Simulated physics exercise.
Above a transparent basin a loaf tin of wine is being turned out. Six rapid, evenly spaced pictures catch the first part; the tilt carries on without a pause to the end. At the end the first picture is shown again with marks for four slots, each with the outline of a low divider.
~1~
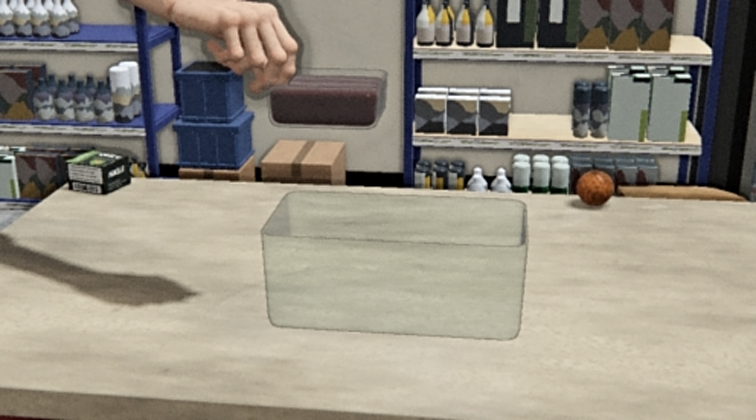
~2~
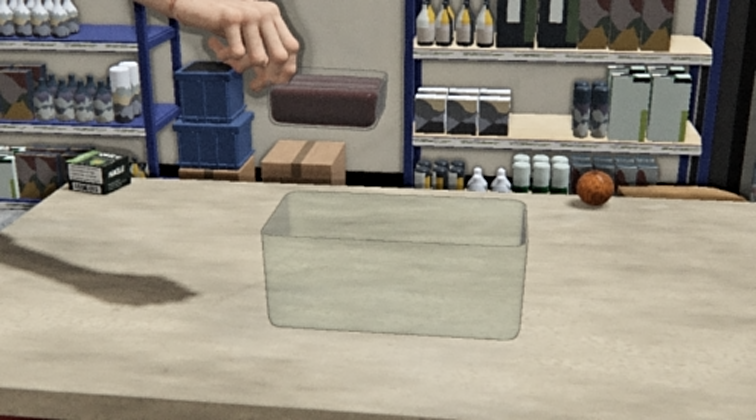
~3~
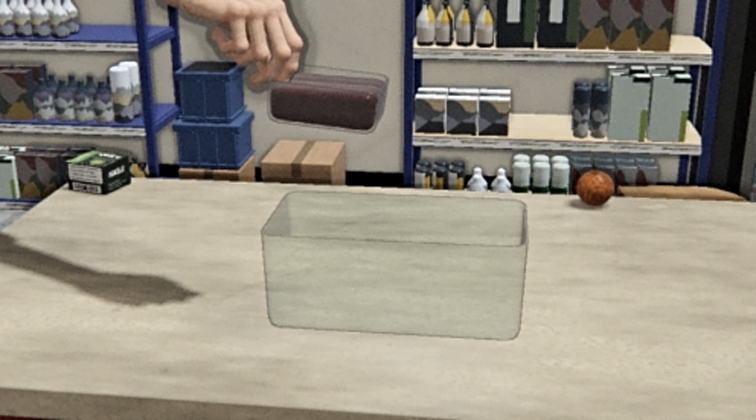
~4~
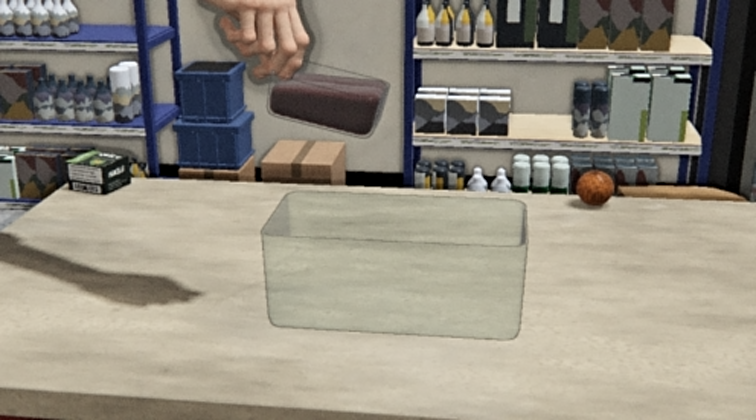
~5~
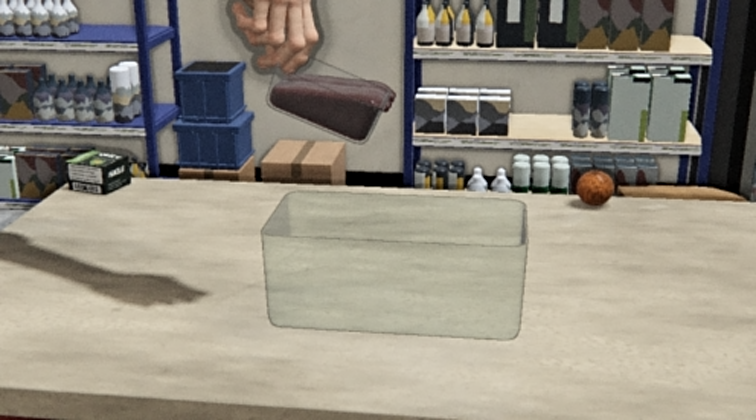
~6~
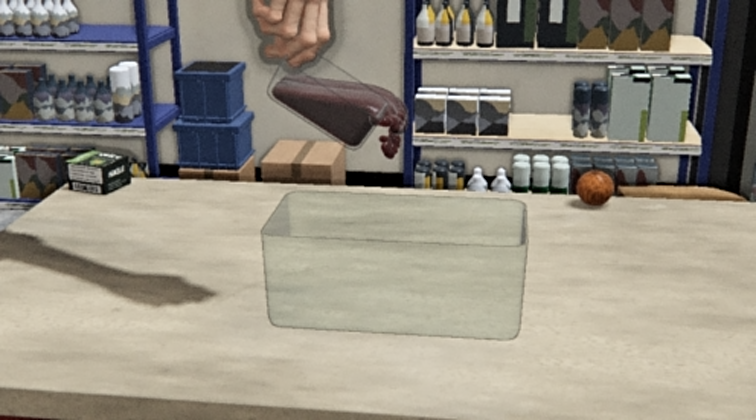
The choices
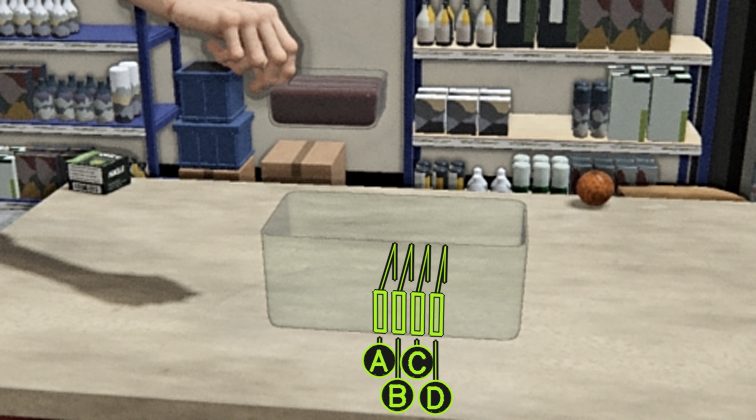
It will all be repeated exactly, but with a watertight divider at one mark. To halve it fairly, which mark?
Go for D.
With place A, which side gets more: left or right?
The right side.
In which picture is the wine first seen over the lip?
In picture 5.
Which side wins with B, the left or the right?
The right side.
On the marked copy, A at (379, 338); B at (398, 339); C at (416, 340); D at (435, 341).
With A, about 15 % ends left of the wall and 83 % right of it.
With B, about 20 % ends left of the wall and 79 % right of it.
With C, about 28 % ends left of the wall and 71 % right of it.
With D, about 49 % ends left of the wall and 50 % right of it.
